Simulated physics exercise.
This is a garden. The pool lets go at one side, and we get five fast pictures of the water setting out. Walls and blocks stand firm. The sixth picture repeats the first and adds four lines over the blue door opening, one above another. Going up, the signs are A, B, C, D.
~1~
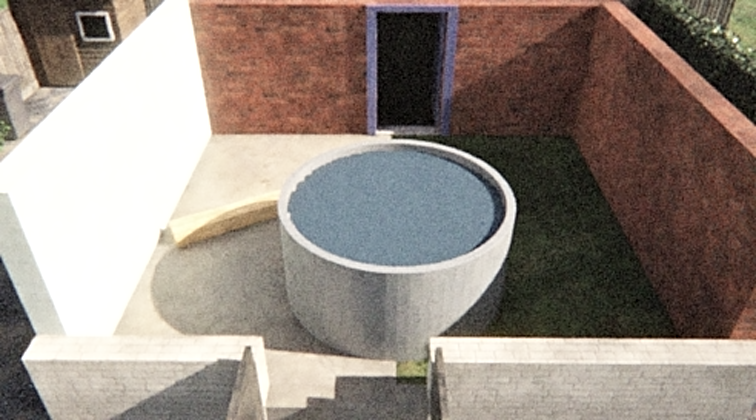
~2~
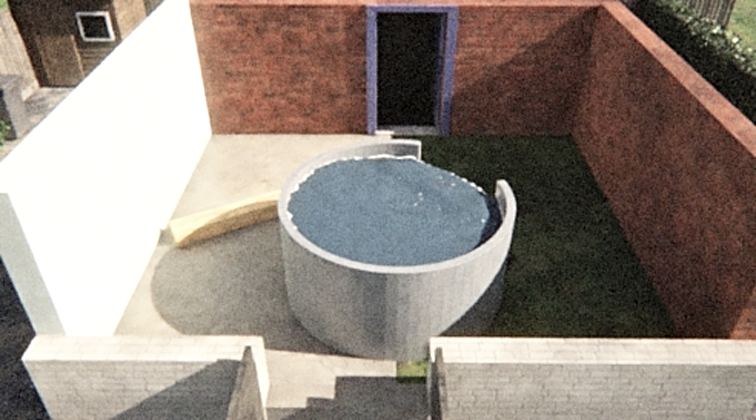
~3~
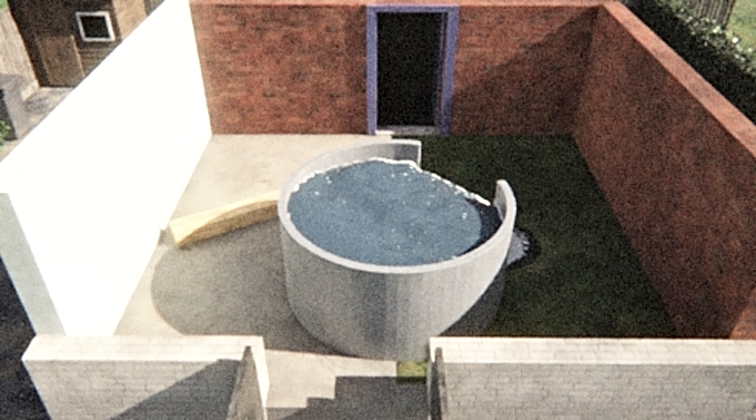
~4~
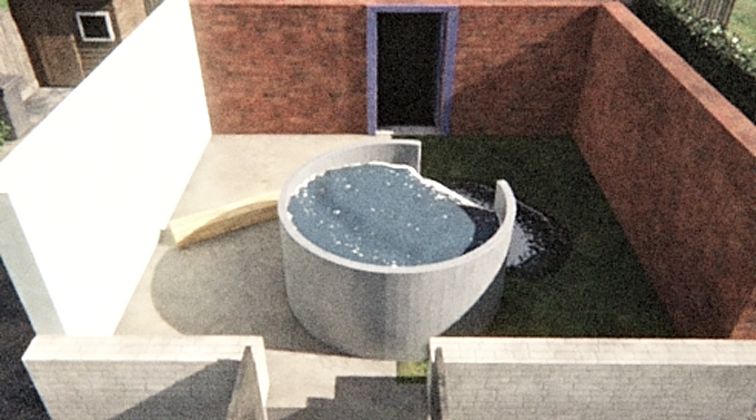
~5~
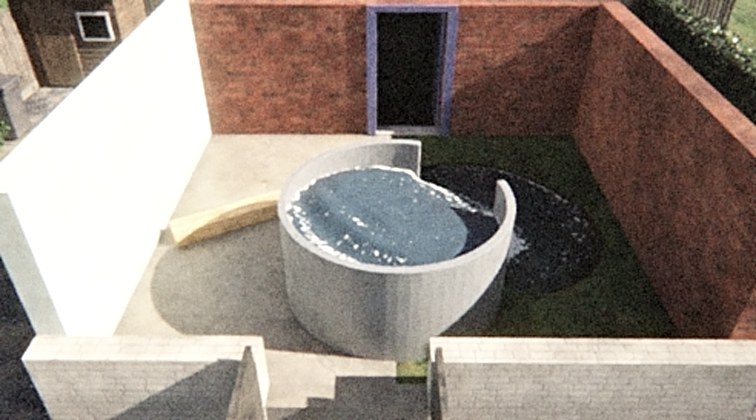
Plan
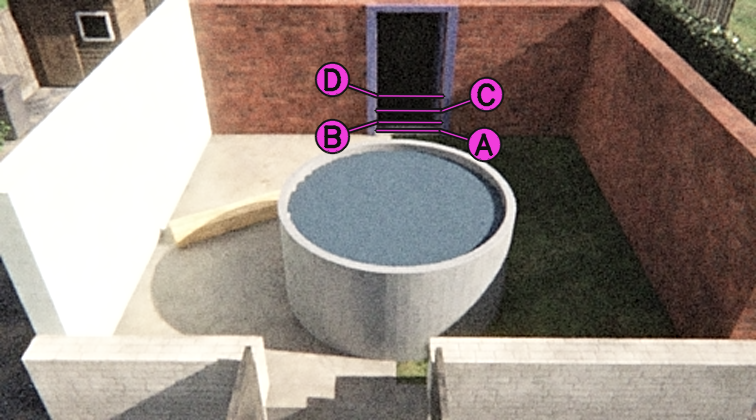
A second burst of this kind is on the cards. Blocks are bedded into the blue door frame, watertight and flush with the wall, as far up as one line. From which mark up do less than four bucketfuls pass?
Go for B.
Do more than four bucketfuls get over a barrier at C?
No, not at all.
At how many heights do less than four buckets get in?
Three of the four.
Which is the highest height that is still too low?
That would be A.
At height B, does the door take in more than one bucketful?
No, it does not.
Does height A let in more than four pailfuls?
Yes, it does.
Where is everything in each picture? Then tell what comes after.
Water in the pool at rest, its middle at (396, 203); foot of the blue doorway at (408, 135); open gate at (346, 333), in the first frame.
In the second frame, 2 % of the ground under water, visible out to (508, 257).
In the third frame, 5 % of the ground under water, visible out to (534, 250).
In the fourth frame, 10 % of the ground under water, visible out to (565, 243).
In the fifth frame, 18 % of the ground under water, visible out to (577, 208).
In magenta, A at (408, 130); B at (409, 122); C at (409, 110); D at (409, 96); from the bottom up A, B, C, D.
If A is chosen, some 20 bucketfuls get in.
If B is chosen, a splash gets over, under a bucket.
If C is chosen, nothing gets over.
If D is chosen, nothing gets over.
